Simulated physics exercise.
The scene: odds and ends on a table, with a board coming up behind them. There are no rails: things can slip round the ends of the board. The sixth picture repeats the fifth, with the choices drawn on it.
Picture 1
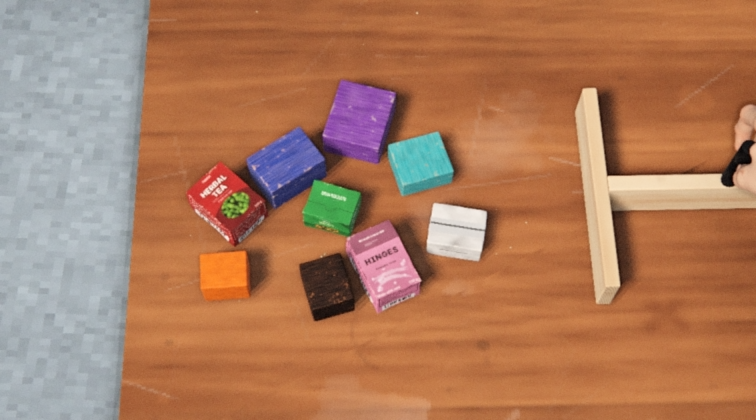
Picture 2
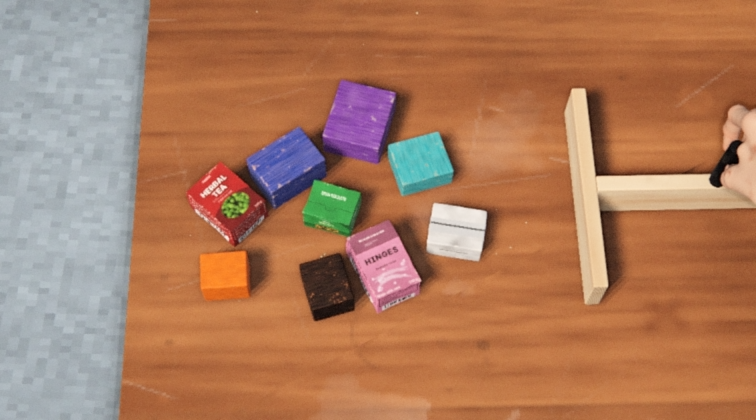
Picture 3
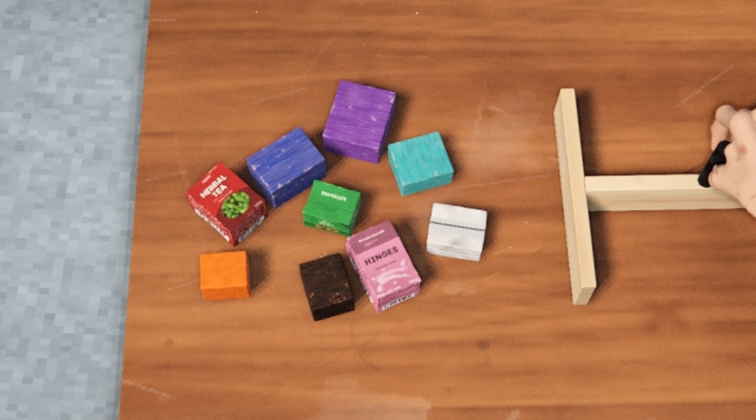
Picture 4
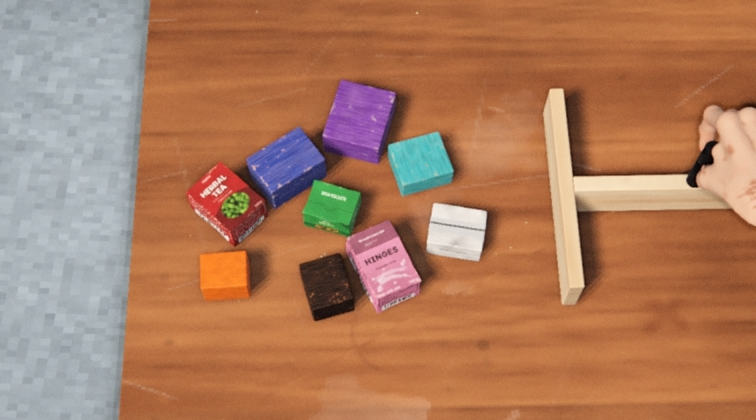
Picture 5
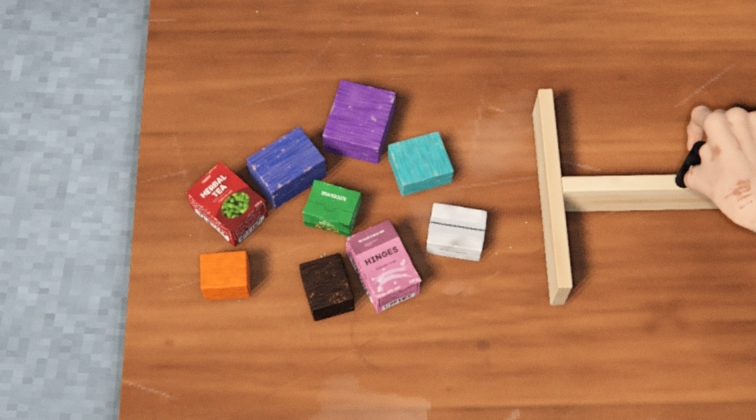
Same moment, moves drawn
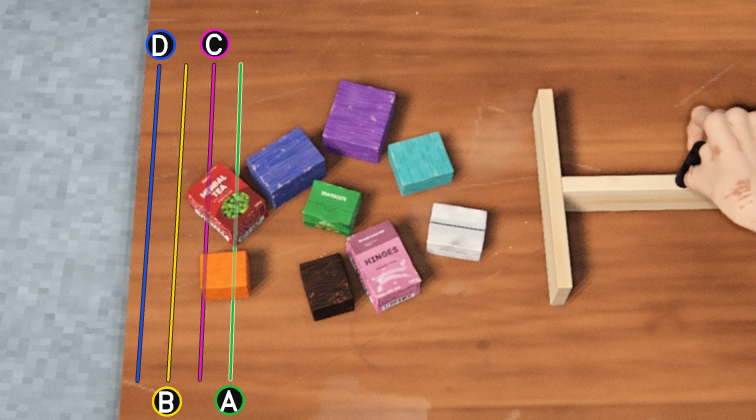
A wooden tabletop is seen from above, with a pale blue-grey floor along the left edge. Purple, blue and turquoise blocks lie above a small green packet, with a red herbal tea box and orange block at left, and a black block, pink box and white box lower down. From the right, a hand slides a T-shaped wooden board slowly leftward a short way, while the objects stay still.
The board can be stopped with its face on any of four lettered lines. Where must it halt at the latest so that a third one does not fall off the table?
A is the last line within the limit.
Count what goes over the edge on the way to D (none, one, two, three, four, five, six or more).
In all, six or more.
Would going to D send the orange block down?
Yes.
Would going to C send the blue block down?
Yes.
On the marked copy, A at (236, 212); B at (178, 213); C at (207, 212); D at (149, 213).
With A. Early on, board (441, 186); purple block (351, 117); black block (319, 293).
Further on, board (326, 188); red packet (213, 212); blue block (228, 152).
At the end, board (237, 190); orange block (133, 277); red packet (137, 222); none fallen.
As for the rest, B drops four; C drops three; D drops seven.
